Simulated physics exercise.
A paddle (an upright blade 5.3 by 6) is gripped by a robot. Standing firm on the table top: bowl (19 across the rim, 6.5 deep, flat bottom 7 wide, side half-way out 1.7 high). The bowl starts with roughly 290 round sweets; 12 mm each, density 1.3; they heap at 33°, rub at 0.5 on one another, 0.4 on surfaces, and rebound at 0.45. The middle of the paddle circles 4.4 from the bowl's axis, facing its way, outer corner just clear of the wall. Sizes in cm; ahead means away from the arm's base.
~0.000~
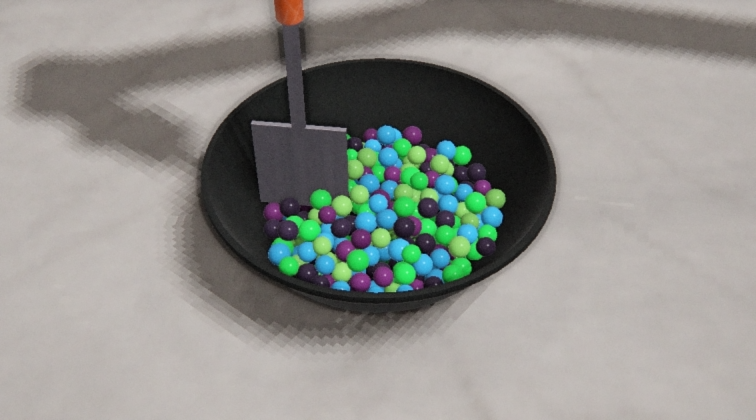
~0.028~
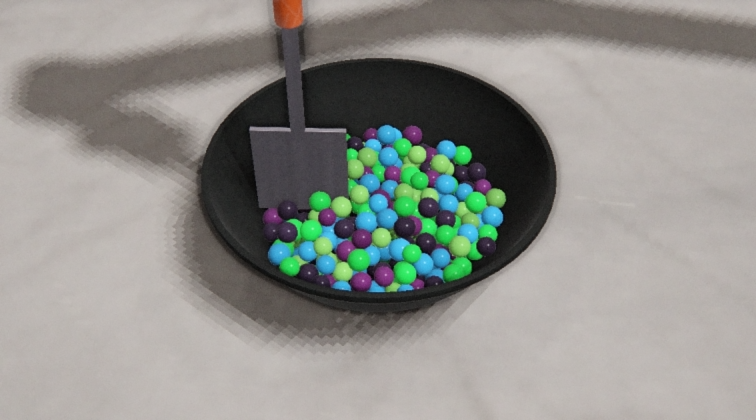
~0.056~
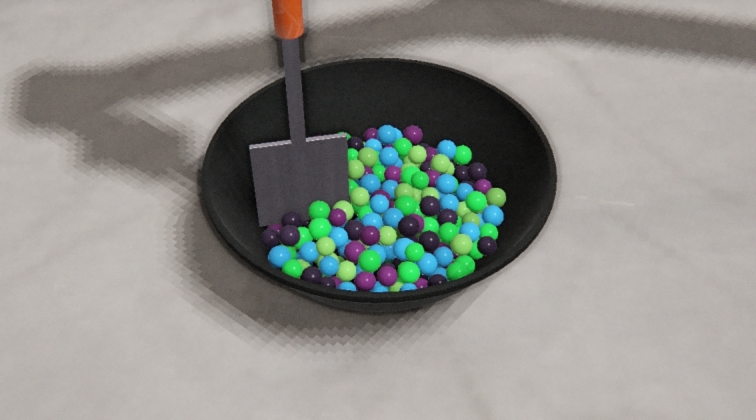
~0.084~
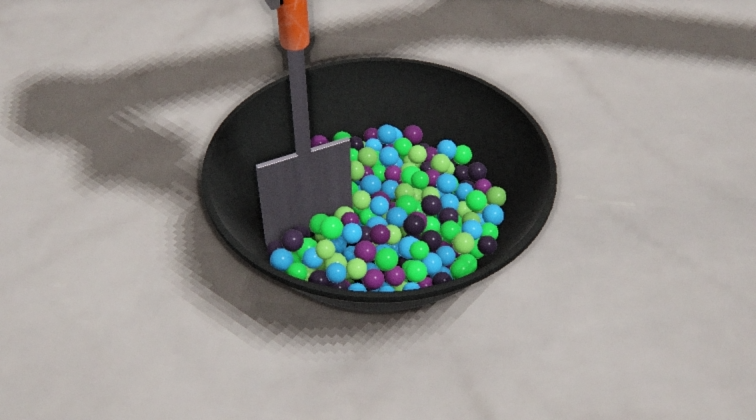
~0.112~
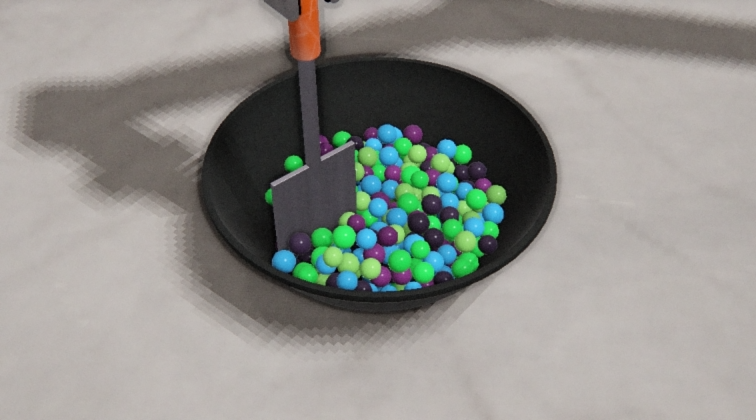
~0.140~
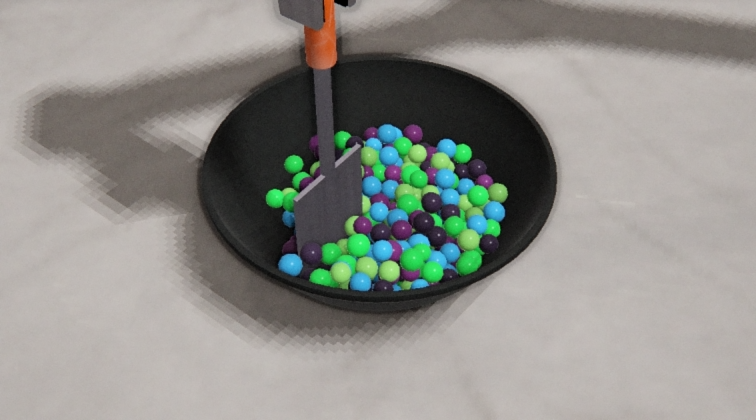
A flat paddle sweeps toward the viewer and rightward through colourful balls in a black bowl.
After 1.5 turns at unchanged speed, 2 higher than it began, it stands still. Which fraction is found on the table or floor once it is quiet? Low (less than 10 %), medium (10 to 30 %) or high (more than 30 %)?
On the table or floor the share is low, less than 10 %.
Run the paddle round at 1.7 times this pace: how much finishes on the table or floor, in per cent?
Some 20 per cent.
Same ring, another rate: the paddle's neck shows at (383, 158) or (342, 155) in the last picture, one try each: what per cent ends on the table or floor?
About 20 and 5 per cent.
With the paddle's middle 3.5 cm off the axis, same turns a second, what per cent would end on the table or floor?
In that case some 0 per cent.
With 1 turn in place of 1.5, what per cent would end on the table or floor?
It would be near 5 per cent.
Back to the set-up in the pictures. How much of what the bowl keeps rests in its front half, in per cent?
Roughly 55 per cent.
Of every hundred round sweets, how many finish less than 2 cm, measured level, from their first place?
Roughly 35 per cent.
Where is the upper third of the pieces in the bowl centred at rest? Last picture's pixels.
Near (365, 223).
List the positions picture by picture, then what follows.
The first frame shows paddle neck at (297, 104), 0° round; upper third of the load around (386, 200), from x 275 to 495, top at y 135; 289 in the bowl.
The second frame shows paddle neck at (296, 108), 5° round; upper third of the load around (385, 201), from x 275 to 495, top at y 135.
The third frame shows paddle neck at (297, 119), 18° round; upper third of the load around (383, 212), from x 270 to 495, top at y 135.
The fourth frame shows paddle neck at (302, 130), 32° round; upper third of the load around (385, 217), from x 275 to 495, top at y 135.
The fifth frame shows paddle neck at (312, 141), 46° round; upper third of the load around (384, 222), from x 275 to 495, top at y 135.
The sixth frame shows paddle neck at (327, 150), 60° round; upper third of the load around (390, 227), from x 275 to 495, top at y 135; 289 in the bowl.
After 0.51 s, 248° round, highest piece 8 above the table; 281 in the bowl, 3 on the table or floor, 5 in flight or on the tool.
After 0.89 s, 76° round, highest piece 7 above the table; 271 in the bowl, 18 on the table or floor.
After 1.27 s, 180° round, highest piece 6 above the table; 271 in the bowl, 18 on the table or floor.
After 1.97 s, 180° round, highest piece 6 above the table; 271 in the bowl, 18 on the table or floor.
At rest, 271 in the bowl, 18 on the table or floor. That is 6 % on the table or floor.
